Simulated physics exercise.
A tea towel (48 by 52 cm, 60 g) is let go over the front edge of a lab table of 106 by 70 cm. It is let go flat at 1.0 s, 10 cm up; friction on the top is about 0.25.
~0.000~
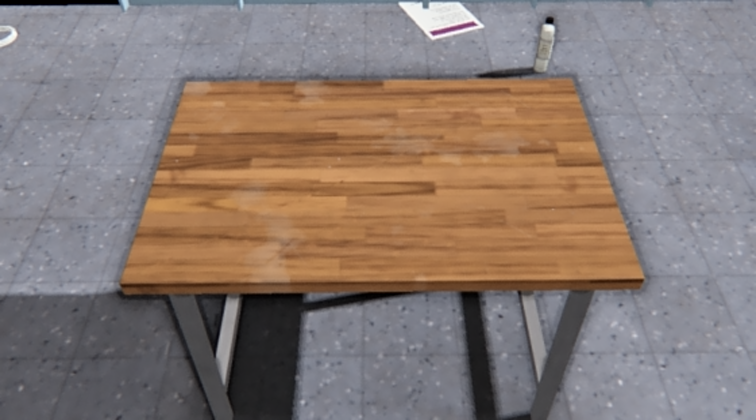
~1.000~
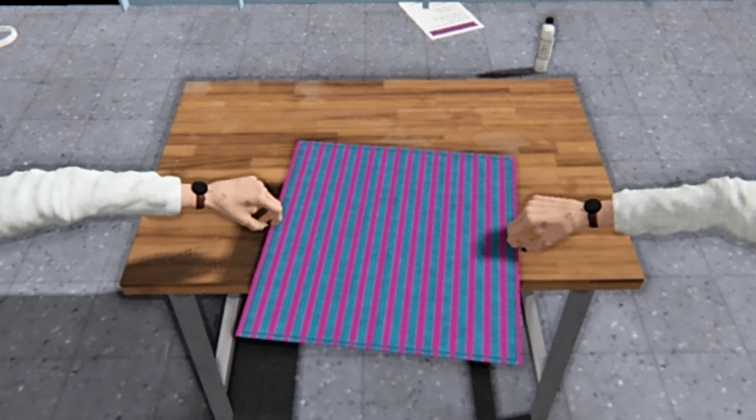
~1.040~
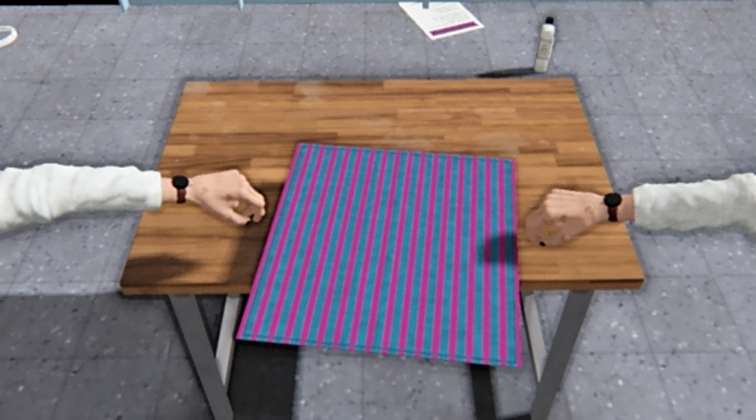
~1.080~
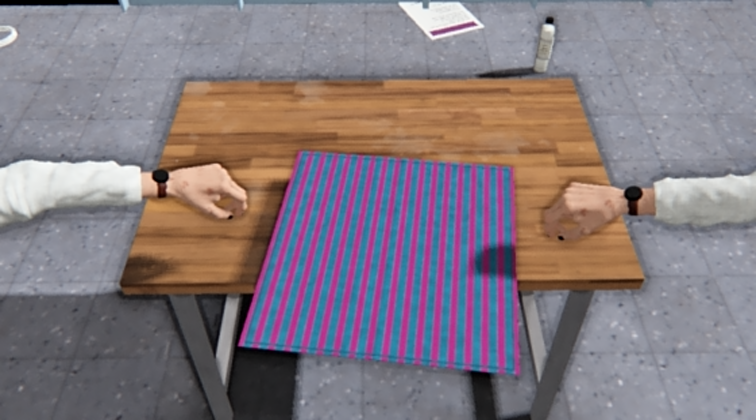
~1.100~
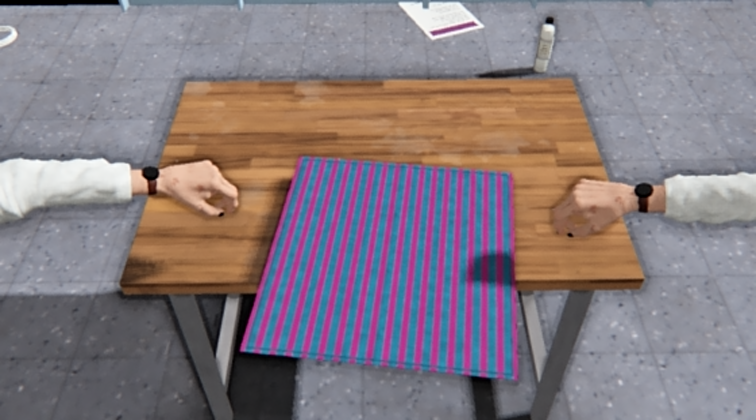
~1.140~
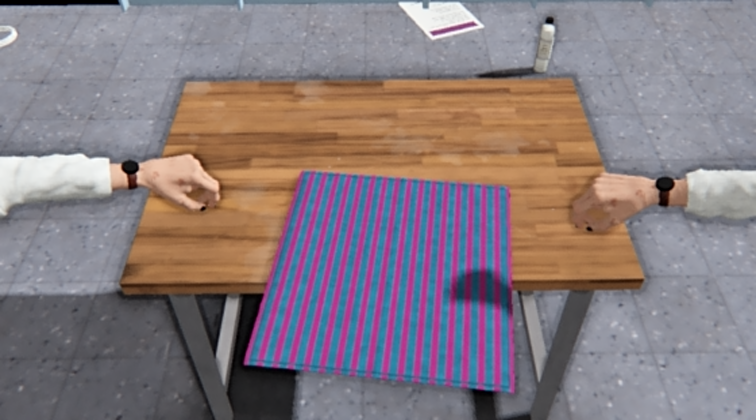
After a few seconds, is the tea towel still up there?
The tea towel goes over the edge.
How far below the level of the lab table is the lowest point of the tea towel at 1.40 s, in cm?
About 36 cm.
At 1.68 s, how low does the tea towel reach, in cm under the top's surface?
Some 72 cm.
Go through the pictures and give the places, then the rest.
In the first picture, shows, the bare lab table.
In the second picture, shows, tea towel corners (236, 336) (298, 141) (515, 157) (521, 365).
In the third picture, shows, tea towel corners (237, 338) (299, 144).
In the fourth picture, shows, tea towel corners (239, 346) (299, 151).
In the fifth picture, shows, tea towel corners (240, 351) (300, 157).
In the sixth picture, shows, tea towel corners (244, 365) (302, 171) (509, 188) (513, 393).
After 1.4 s, 35 % of the tea towel is still over the top.
After 1.7 s, 0 % of the tea towel is still over the top.
After 1.9 s, 0 % of the tea towel is still over the top.
After 2.2 s, 0 % of the tea towel is still over the top.
After 4.4 s, 0 % of the tea towel is still over the top.
